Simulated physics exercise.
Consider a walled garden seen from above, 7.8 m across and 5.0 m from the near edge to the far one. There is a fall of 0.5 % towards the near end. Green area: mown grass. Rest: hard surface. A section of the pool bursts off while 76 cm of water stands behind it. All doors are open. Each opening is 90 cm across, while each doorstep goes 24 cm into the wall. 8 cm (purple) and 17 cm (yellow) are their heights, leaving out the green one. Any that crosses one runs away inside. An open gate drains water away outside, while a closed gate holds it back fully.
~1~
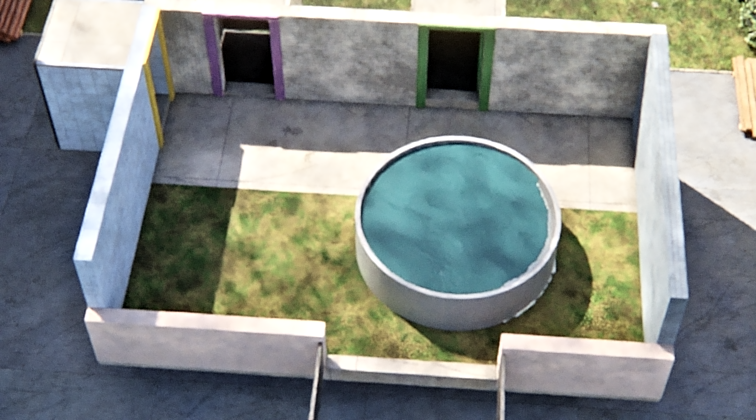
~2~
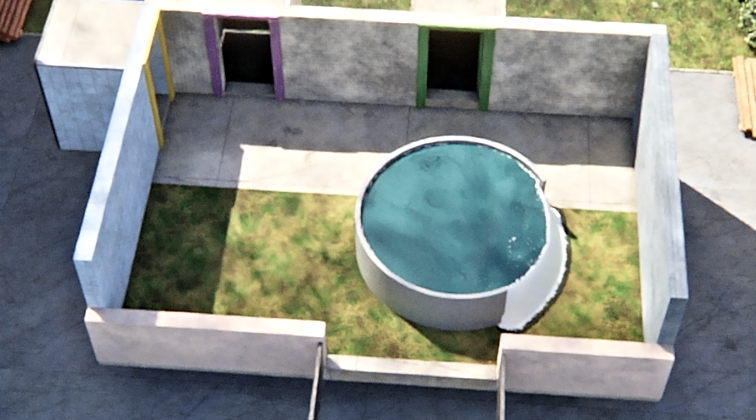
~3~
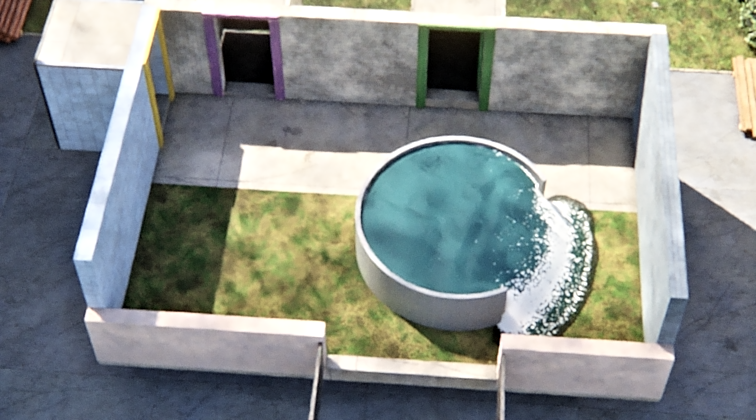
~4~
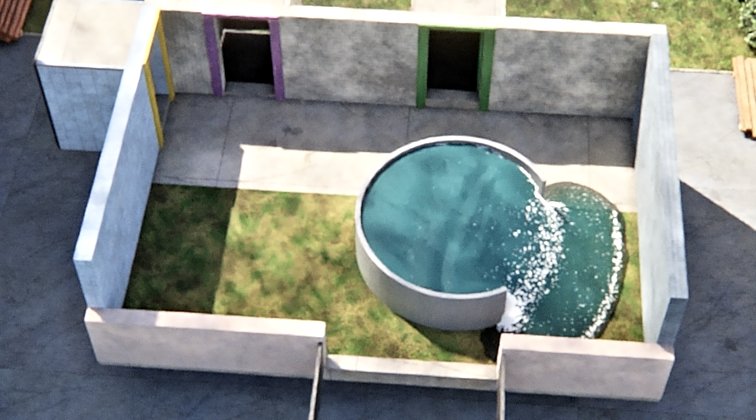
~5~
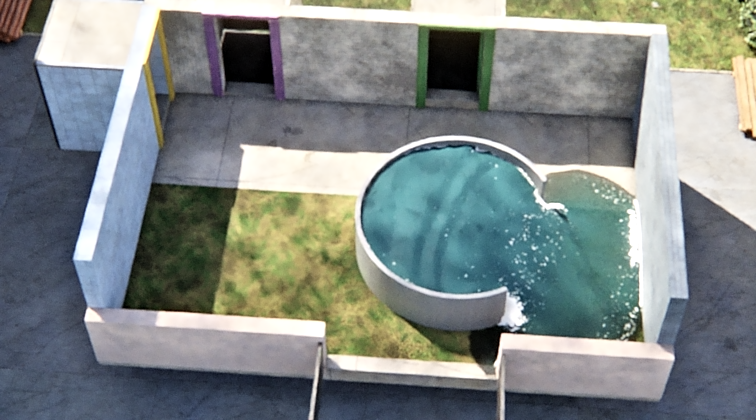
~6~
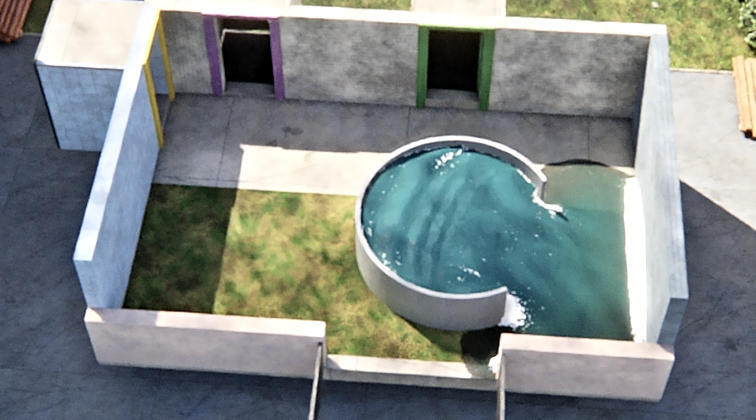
A round, pale-walled pool of teal water stands on mown grass in a walled garden, seen from high above by a still camera. A yellow-framed opening is at the left, with purple and green doorways in the back wall beyond a grey paved strip. The pool's right side bursts, and foaming water pours out, spreading across the grass to the right-hand wall.
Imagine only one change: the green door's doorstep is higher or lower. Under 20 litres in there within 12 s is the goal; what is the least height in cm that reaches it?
Close to 8.5 cm is just enough.
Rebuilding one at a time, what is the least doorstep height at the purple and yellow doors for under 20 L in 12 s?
About 7.5 cm at purple and about 16 cm at yellow.
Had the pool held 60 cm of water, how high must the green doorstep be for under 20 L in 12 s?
Around 6.5 cm high.
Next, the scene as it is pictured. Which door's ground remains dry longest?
The yellow one.
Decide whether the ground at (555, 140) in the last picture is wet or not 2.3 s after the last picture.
By then it is awash.
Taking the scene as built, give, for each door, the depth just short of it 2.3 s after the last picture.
Purple 0, green 9, yellow 0 cm.
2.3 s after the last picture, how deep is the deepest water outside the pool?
Roughly 44 cm.
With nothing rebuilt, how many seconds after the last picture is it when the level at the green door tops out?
3.5 s.
Then, 0.7 s after the last picture water covers 25 % of the floor, deepest (66 cm) near (628, 322); it has not reached the green door.
Then, 2.3 s after the last picture water covers 40 % of the floor, deepest (44 cm) near (643, 374); 9 cm at the green door, 0 litres in over its 18 cm doorstep.
Then, 11.3 s after the last picture water covers 100 % of the floor, deepest (14 cm) near (116, 340); 9 cm at the green door, 0 litres in over its 18 cm doorstep.
At the green door as built, the water peaked near 13 cm, 3.3 s after the last picture.
Run again over the same 12 s with other heights there, 35 litres in over 7.5 cm, 10 litres over 10 cm. The limit of 20 litres is kept from about 8.5 cm up.
